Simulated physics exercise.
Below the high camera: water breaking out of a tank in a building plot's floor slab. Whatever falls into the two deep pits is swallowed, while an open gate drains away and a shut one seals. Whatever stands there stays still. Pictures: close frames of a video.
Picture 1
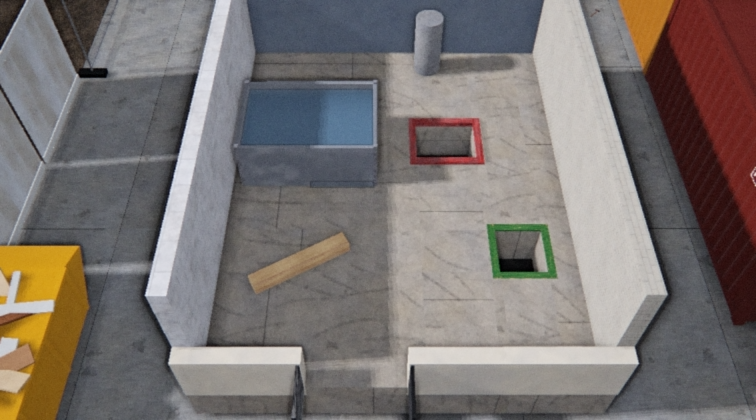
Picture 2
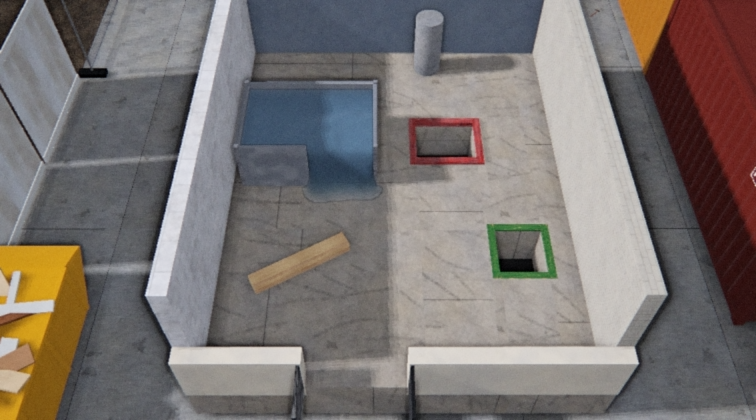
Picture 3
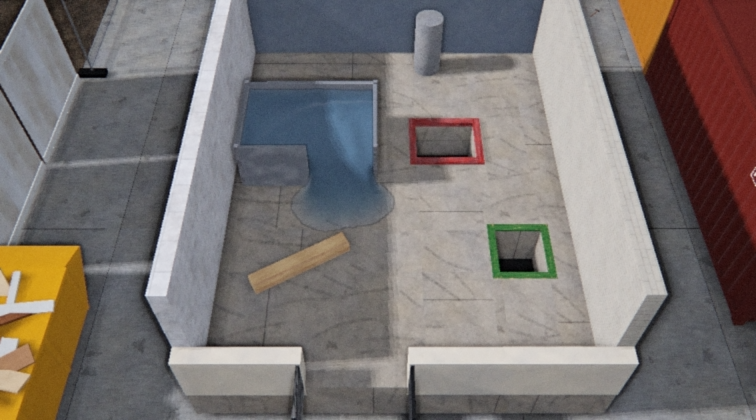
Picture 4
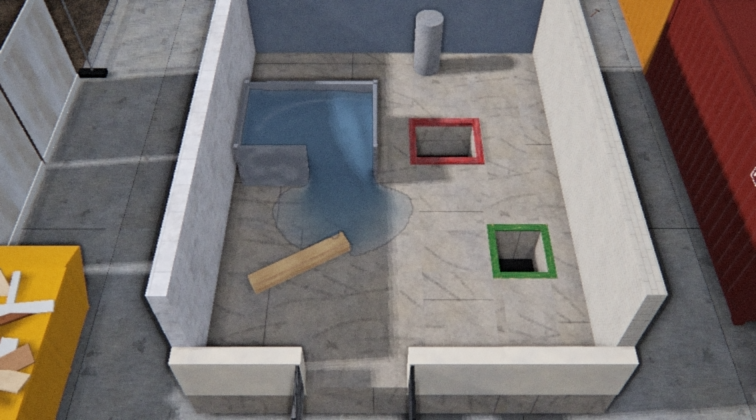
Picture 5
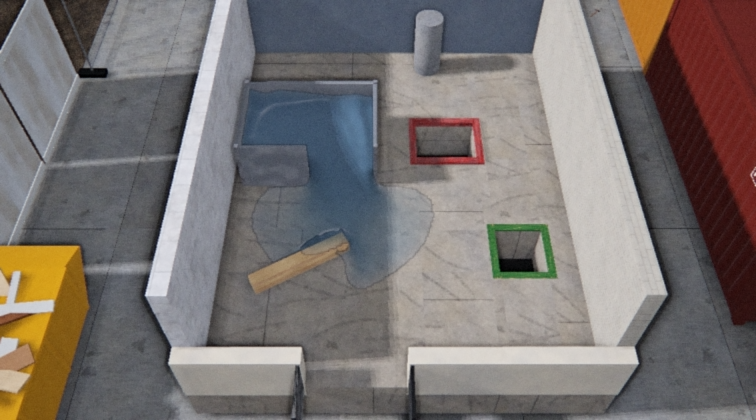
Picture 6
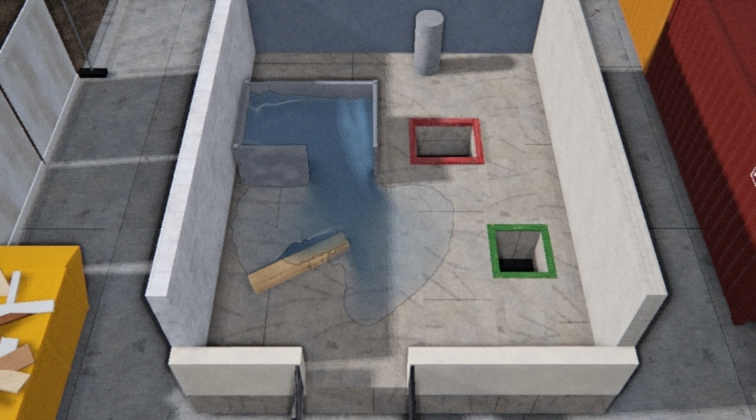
At first, an open tank of water stands whole and still on a walled concrete floor with a plank and two framed square holes. Then a gap opens at its front right corner and water pours out, spreading toward the viewer in a widening pool that reaches and flows around the plank.
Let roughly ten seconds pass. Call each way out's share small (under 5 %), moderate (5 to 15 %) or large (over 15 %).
The gate's share is large. The green pit's share is large. The red pit's share is small.
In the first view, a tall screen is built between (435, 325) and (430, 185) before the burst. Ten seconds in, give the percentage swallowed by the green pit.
Share, green pit - 8 in a hundred.
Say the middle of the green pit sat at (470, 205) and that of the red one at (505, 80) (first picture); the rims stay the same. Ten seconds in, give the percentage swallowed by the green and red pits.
Looks like green collects 8 percent and red collects 6 percent.
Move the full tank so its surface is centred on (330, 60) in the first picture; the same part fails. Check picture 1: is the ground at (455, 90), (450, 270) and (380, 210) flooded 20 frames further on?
Well, first one stays dry, second one got wet, third one got wet.
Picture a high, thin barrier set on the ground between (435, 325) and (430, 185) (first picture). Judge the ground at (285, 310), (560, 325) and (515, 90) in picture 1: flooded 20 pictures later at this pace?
In the order you listed them: Soaked, soaked, unsoaked.
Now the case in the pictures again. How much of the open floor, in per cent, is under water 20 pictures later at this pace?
Around 55 in a hundred.
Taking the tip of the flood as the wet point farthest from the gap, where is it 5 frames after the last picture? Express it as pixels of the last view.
About (501, 371).
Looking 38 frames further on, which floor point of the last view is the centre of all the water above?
Roughly (387, 235).
A moment on, water covers 40 % of the floor; the gate 1 %, the green pit 0 %, the red pit 0 %.
Next, water covers 50 % of the floor; the gate 6 %, the green pit 1 %, the red pit 0 %.
Then, water covers 55 % of the floor; the gate 12 %, the green pit 4 %, the red pit 0 %.
Later, water covers 70 % of the floor; the gate 15 %, the green pit 12 %, the red pit 0 %.
In the end, water covers 80 % of the floor; the gate 20 %, the green pit 26 %, the red pit 0 %.
